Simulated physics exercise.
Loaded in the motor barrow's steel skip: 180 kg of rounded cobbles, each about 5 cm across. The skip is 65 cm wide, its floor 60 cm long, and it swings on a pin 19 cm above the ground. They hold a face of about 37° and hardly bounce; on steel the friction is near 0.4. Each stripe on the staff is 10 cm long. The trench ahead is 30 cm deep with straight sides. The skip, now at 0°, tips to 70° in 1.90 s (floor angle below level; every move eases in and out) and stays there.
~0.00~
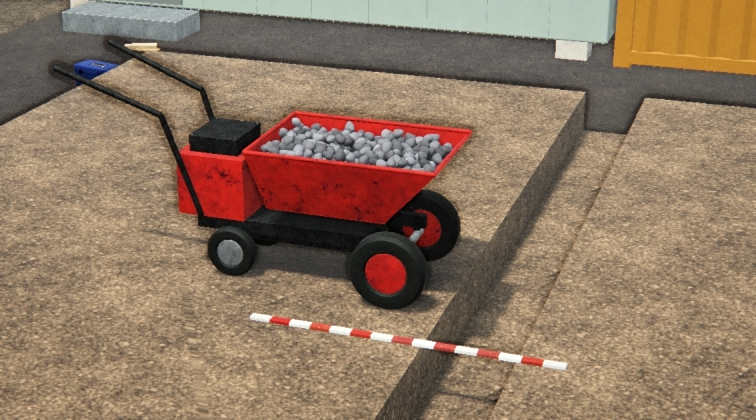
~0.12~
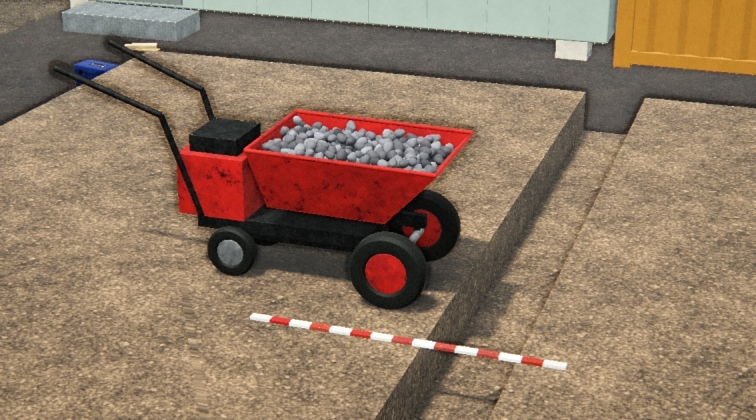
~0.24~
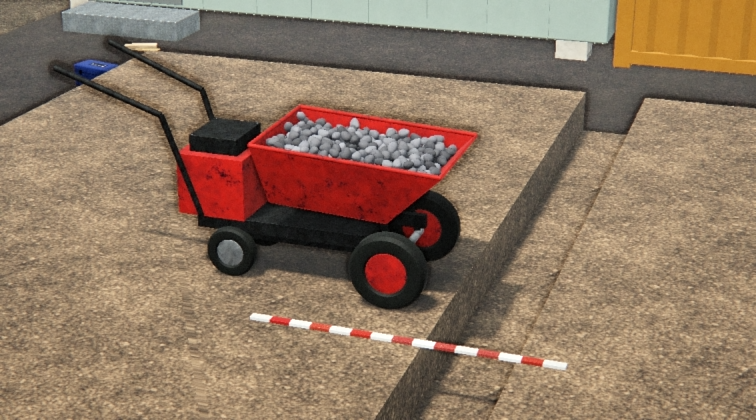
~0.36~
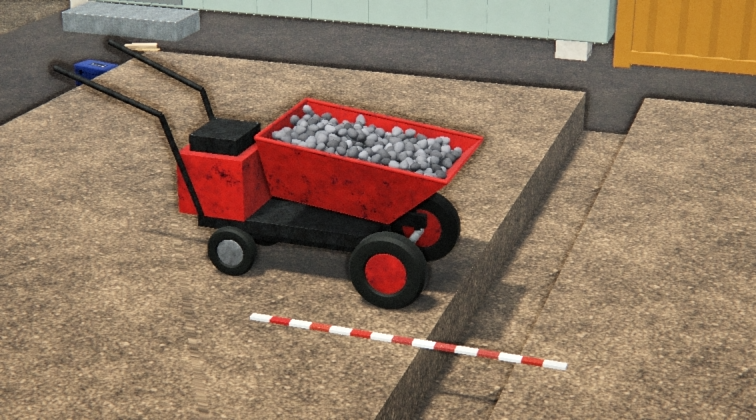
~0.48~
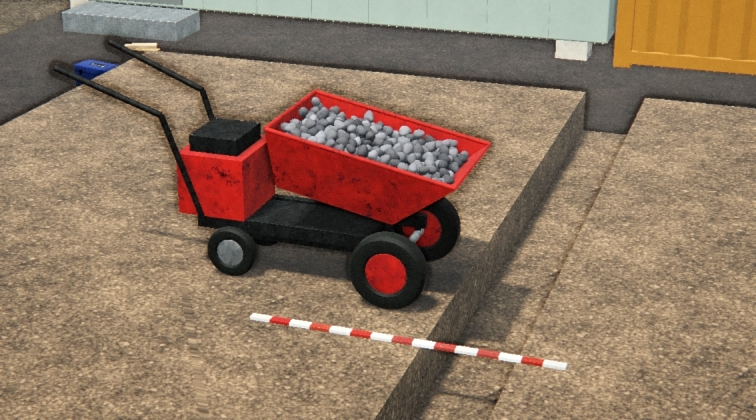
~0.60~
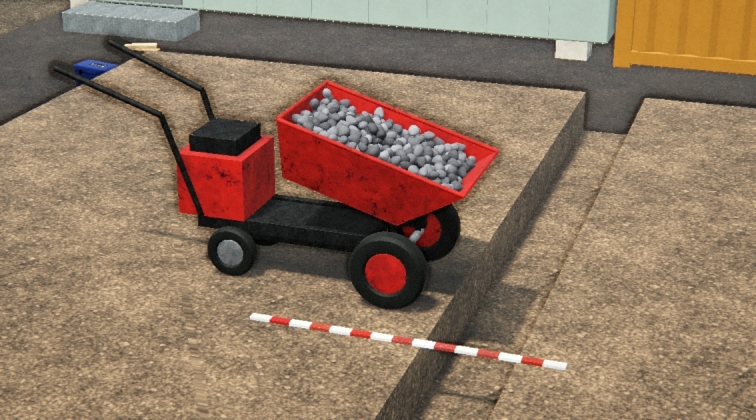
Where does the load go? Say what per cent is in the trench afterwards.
About 49 per cent.
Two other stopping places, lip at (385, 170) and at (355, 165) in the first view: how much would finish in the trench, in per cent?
First some 100, then 100 per cent.
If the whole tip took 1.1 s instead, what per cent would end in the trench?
In that case some 40 per cent.
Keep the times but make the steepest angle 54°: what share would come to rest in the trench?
It would be near 40 per cent.
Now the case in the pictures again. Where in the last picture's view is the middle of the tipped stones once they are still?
Around (551, 302).
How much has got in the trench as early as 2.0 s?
Some 20 per cent.
After 1.4 s the floor is at 59°; 97 % in the skip, 2 % in the trench; the foremost stones are at (538, 276).
After 2.0 s the floor is at 70°; 36 % in the skip, 20 % in the trench, 44 % past the trench; the foremost stones are at (691, 318).
After 2.3 s the floor is at 70°; 14 % in the skip, 32 % in the trench, 53 % past the trench; the foremost stones are past the picture's edge.
After 4.3 s the floor is at 70°; 0 % in the skip, 49 % in the trench, 51 % past the trench; the foremost stones are past the picture's edge.
